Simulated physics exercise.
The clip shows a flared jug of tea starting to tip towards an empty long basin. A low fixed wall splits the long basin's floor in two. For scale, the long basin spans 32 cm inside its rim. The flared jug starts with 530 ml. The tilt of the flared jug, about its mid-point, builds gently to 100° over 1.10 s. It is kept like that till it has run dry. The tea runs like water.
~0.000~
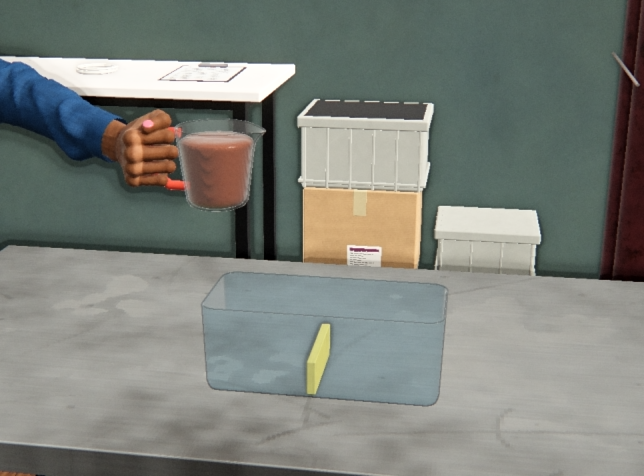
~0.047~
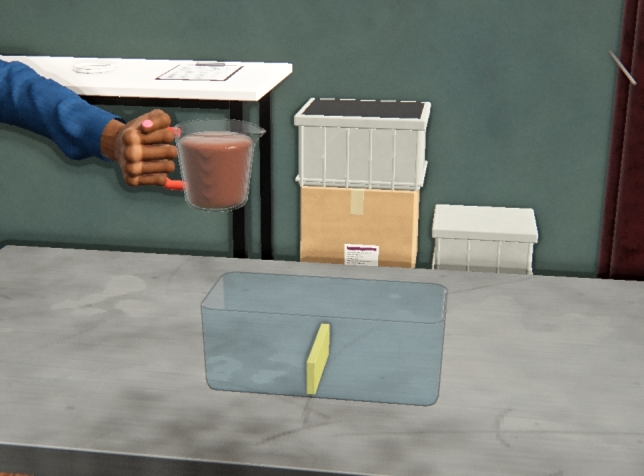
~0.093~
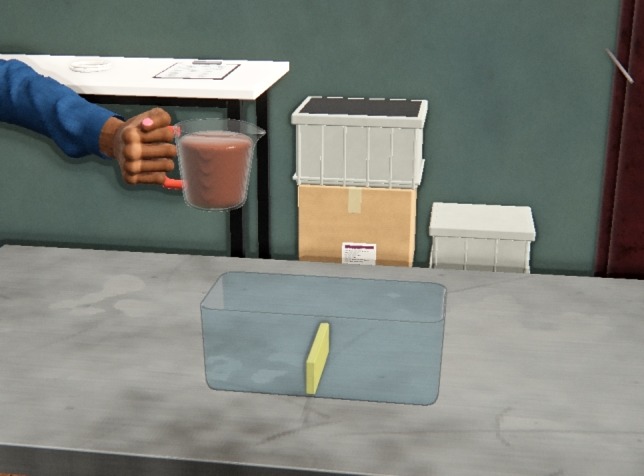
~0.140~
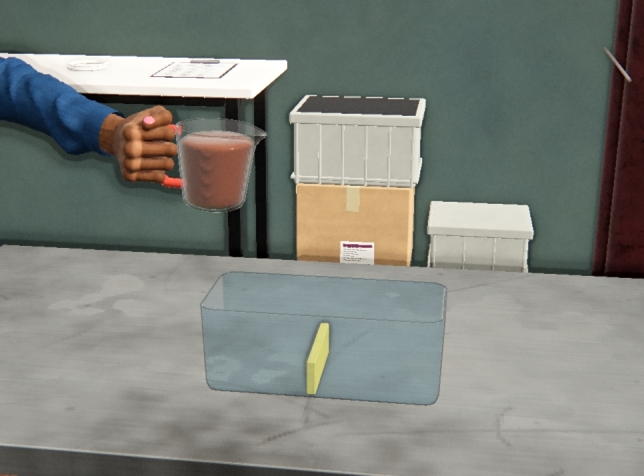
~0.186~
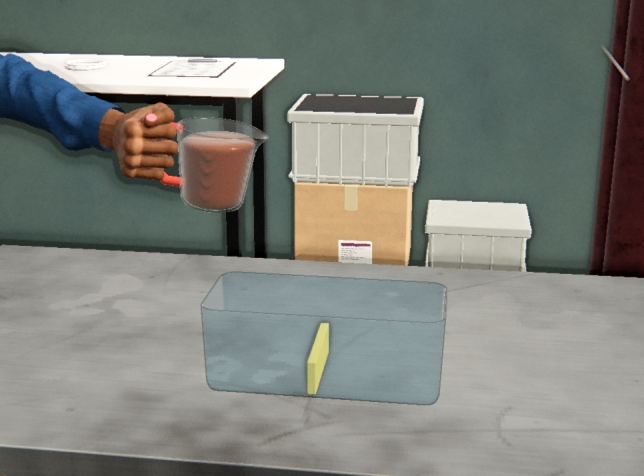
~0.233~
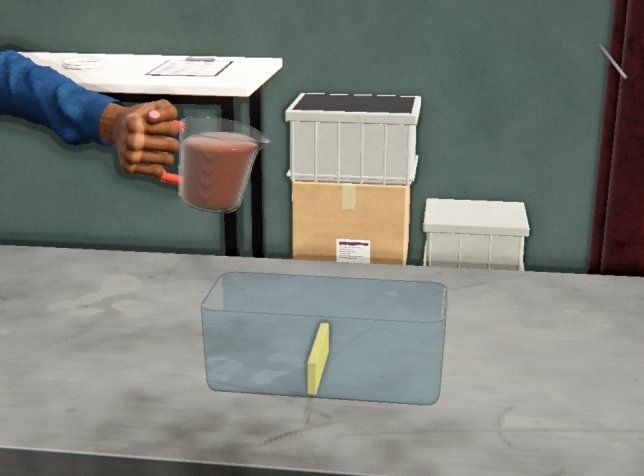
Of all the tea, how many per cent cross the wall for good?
Roughly 60 per cent is past the wall.
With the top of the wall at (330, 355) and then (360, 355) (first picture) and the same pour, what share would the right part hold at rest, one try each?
In turn about 40 and 10 per cent.
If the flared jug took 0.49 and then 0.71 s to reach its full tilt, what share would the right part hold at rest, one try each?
In turn about 40 and 50 per cent.
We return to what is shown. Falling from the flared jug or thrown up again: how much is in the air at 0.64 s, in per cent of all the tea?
About 20 per cent.
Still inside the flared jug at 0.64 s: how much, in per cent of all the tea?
About 76 per cent.
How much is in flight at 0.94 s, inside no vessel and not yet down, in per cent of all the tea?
About 24 per cent.
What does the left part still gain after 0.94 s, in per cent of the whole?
Some 28 per cent.
After 0.64 s the tilt is 63° and 75 per cent is still to pour, 1 is left of the wall and 4 right of it.
After 0.94 s the tilt is 95° and 21 per cent is still to pour, 10 is left of the wall and 45 right of it.
After 1.26 s the tilt is 100° and 1 per cent is still to pour, 36 is left of the wall and 59 right of it.
After 1.60 s the tilt is 100° and 0 per cent is still to pour, 38 is left of the wall and 60 right of it.
In the end 38 per cent lies left of the wall, 60 right of it and 2 outside.
